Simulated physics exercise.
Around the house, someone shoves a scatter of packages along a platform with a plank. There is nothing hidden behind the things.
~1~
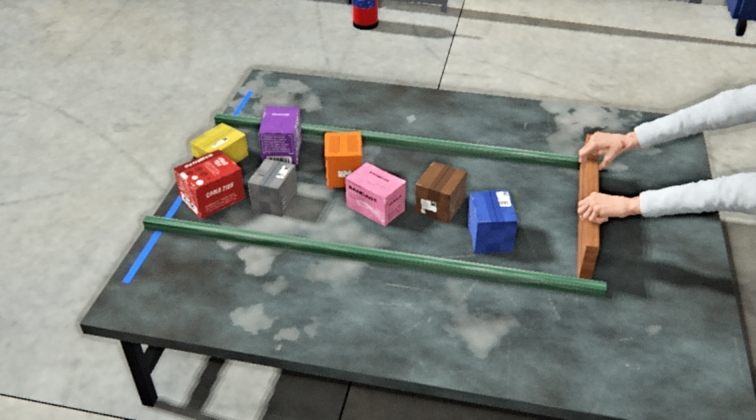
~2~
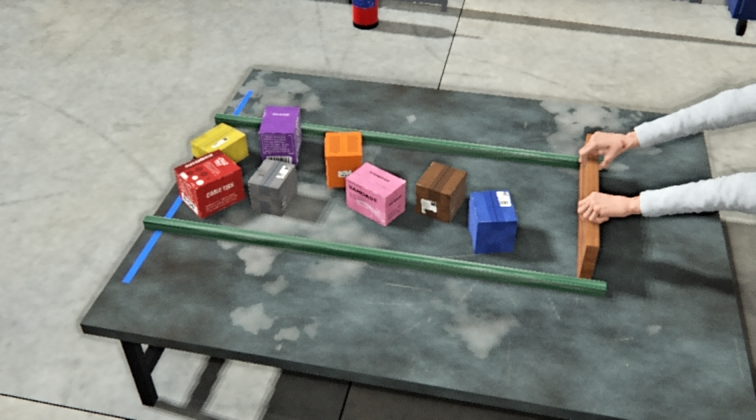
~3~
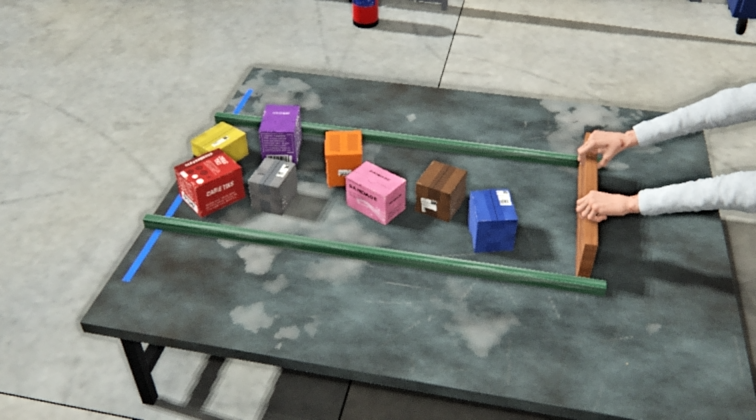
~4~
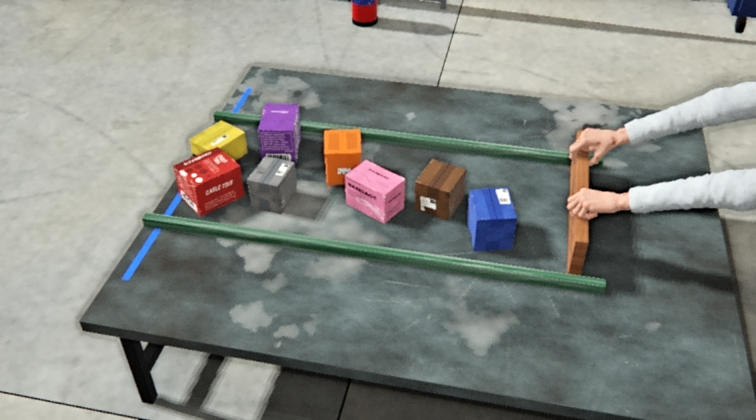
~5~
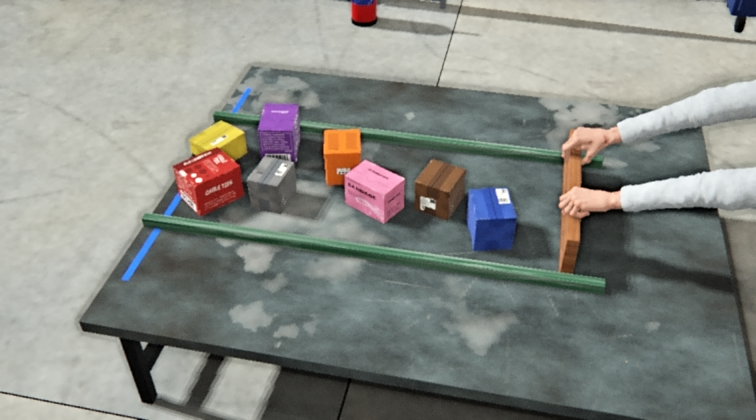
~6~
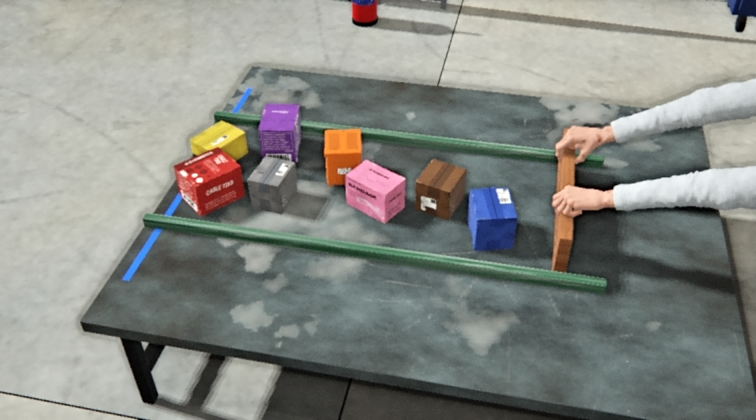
In the video, two hands grip a wooden plank at the right end of a dark table and slide it slightly left between two green rails, while the colourful boxes scattered ahead of it stay in place.
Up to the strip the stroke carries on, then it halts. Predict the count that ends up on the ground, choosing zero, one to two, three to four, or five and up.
The count is five and up.
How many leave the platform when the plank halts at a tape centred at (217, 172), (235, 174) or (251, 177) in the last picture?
It would be 6, 6 and 4.
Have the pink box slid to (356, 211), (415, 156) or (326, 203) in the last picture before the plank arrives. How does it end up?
Place by place, it goes off the edge; goes off the edge; goes off the edge.
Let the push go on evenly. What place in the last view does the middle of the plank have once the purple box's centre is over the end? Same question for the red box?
The middle is at (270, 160) when it's the purple box, and at (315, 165) when it's the red box.
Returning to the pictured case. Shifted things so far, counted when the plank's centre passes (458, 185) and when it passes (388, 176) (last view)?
I get 2 at the one place and 4 at the other.
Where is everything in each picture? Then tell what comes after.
In the first picture, yellow parcel (220, 149); red box (210, 183); purple box (281, 136); plank (588, 205); tape (198, 172).
In the second picture, red box (210, 183); grey parcel (274, 188).
In the third picture, purple box (281, 135); orange tote (344, 159).
In the fourth picture, yellow parcel (219, 146); blue parcel (491, 219).
In the fifth picture, red box (209, 181); plank (571, 200).
In the sixth picture, yellow parcel (219, 146); red box (210, 181); purple box (281, 134); plank (565, 198); tape (198, 169).
Soon after, none off yet; yellow parcel at rest near (219, 146); red box at rest near (210, 181); purple box at rest near (281, 134).
After that, none off yet; yellow parcel at rest near (219, 146); red box displaced a little near (192, 180); purple box displaced a little near (275, 132).
And then, two off so far; yellow parcel off the edge near (195, 221); red box off the edge near (158, 263); purple box displaced well along near (199, 121).
In the end, the number that fall off is five or more; gone, blue parcel, brown parcel, pink box, orange tote, grey parcel, purple box, red box and yellow parcel.
